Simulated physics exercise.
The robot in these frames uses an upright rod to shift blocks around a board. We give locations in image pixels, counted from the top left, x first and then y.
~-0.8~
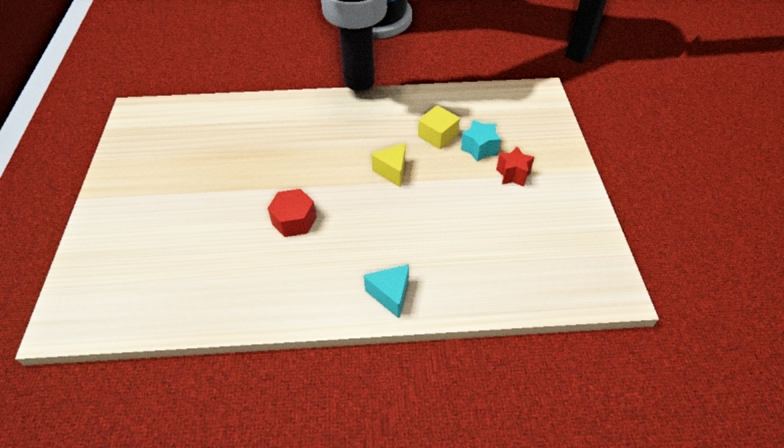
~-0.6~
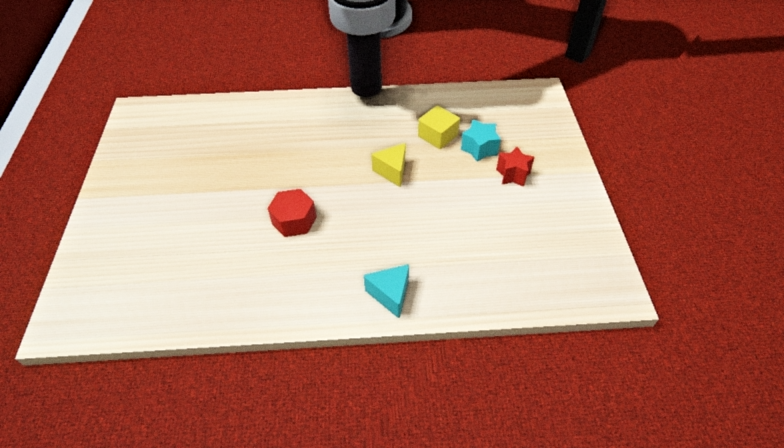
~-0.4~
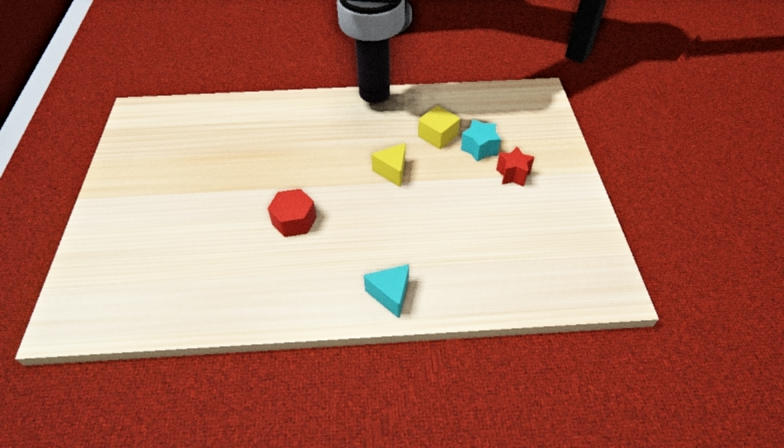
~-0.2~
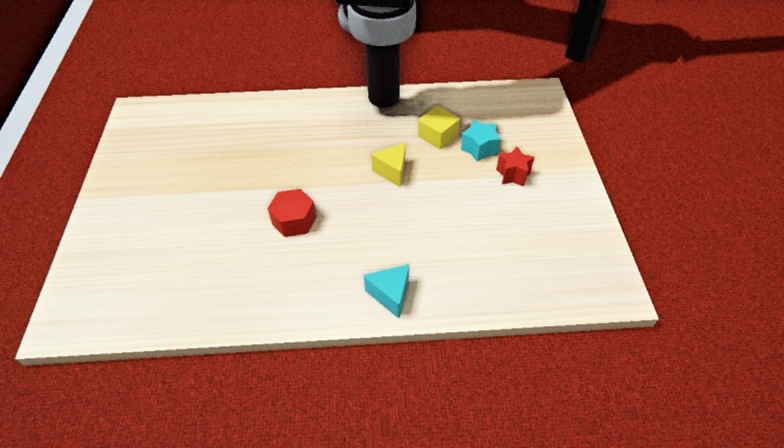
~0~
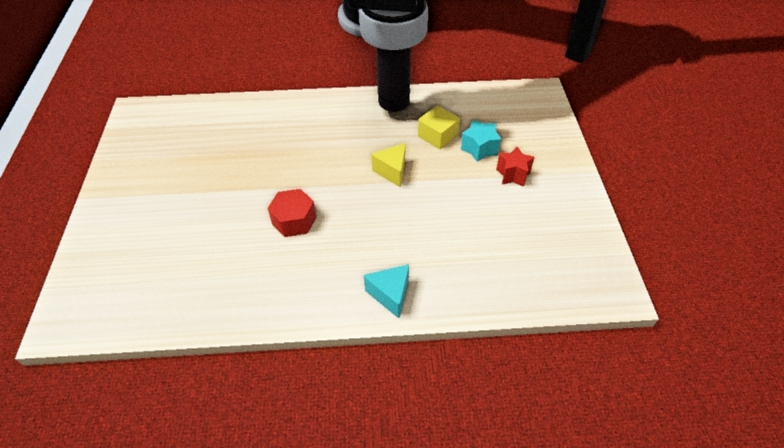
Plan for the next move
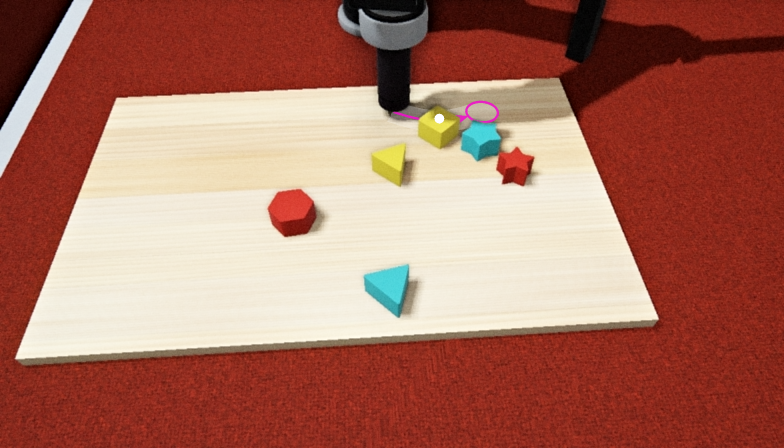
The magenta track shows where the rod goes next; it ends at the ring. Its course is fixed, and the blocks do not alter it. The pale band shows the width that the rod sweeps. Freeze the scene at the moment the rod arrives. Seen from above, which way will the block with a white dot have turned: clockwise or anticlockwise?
Clockwise from above.
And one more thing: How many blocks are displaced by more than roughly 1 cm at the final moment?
Going by the path, one of them shifts by more than about 1 cm.
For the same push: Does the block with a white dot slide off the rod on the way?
I expect so.
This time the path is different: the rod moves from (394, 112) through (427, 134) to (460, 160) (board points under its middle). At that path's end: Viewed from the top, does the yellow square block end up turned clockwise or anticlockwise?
Viewed from above, counterclockwise.
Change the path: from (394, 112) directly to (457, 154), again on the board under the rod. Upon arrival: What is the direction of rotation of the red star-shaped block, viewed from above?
Looking down, my answer is that the red star-shaped block rotates clockwise.
The drawn path runs from (394, 112) by way of (423, 120) and (454, 119) to (482, 112); the dot is on the yellow square block.
On the path given first. One third of the way, rod (424, 110); yellow square block (442, 120).
Two thirds of the way, rod (456, 110); yellow square block (452, 125), turned 40° clockwise; turquoise star-shaped block (485, 134), turned 15° anticlockwise.
At the end, rod (484, 102); yellow triangular block not moved; yellow square block (452, 125), turned 40° clockwise; turquoise star-shaped block (485, 134), turned 15° anticlockwise.
